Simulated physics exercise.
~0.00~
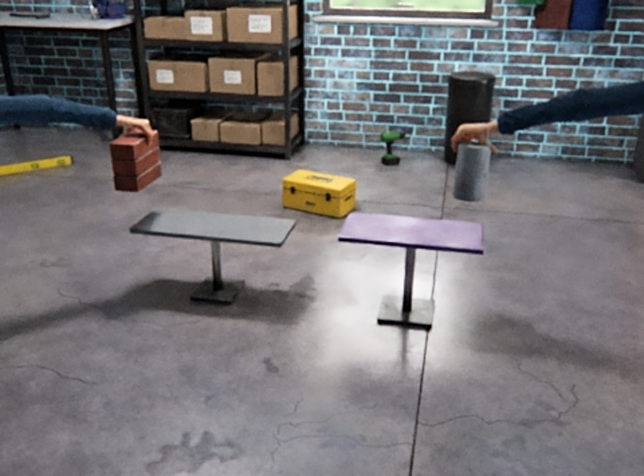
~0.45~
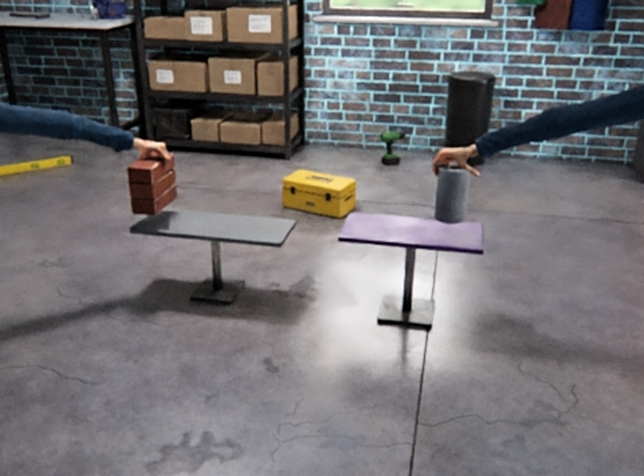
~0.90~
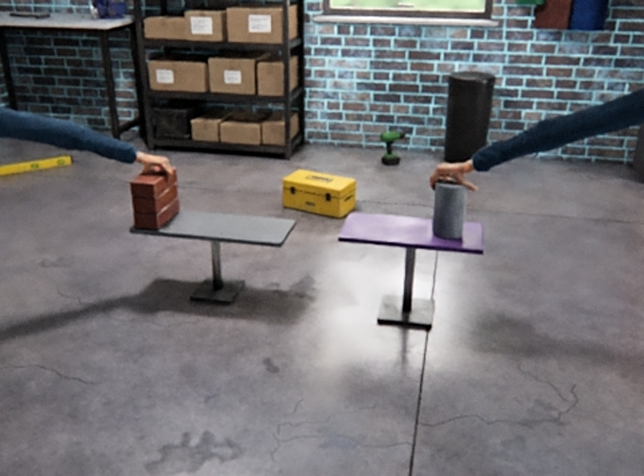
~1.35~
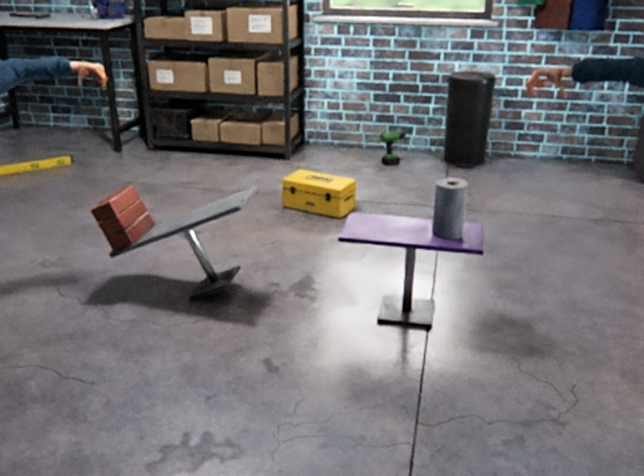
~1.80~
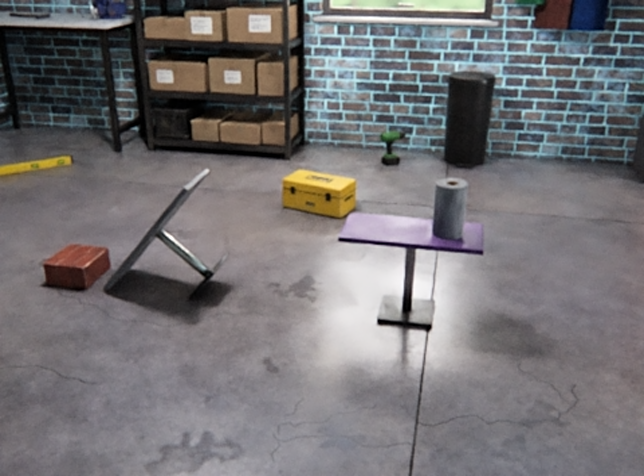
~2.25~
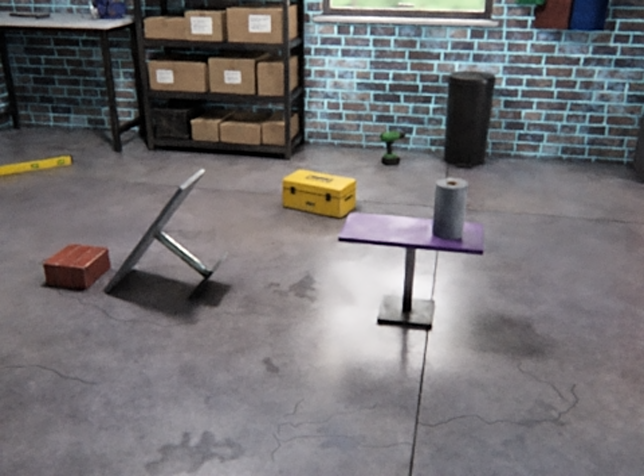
Two hands set a stack of red bricks on the left end of a grey stand and a grey roll on a purple side table, then let go. The stand tipped over leftward, spilling the bricks onto the floor, while the table stayed upright beneath the roll.
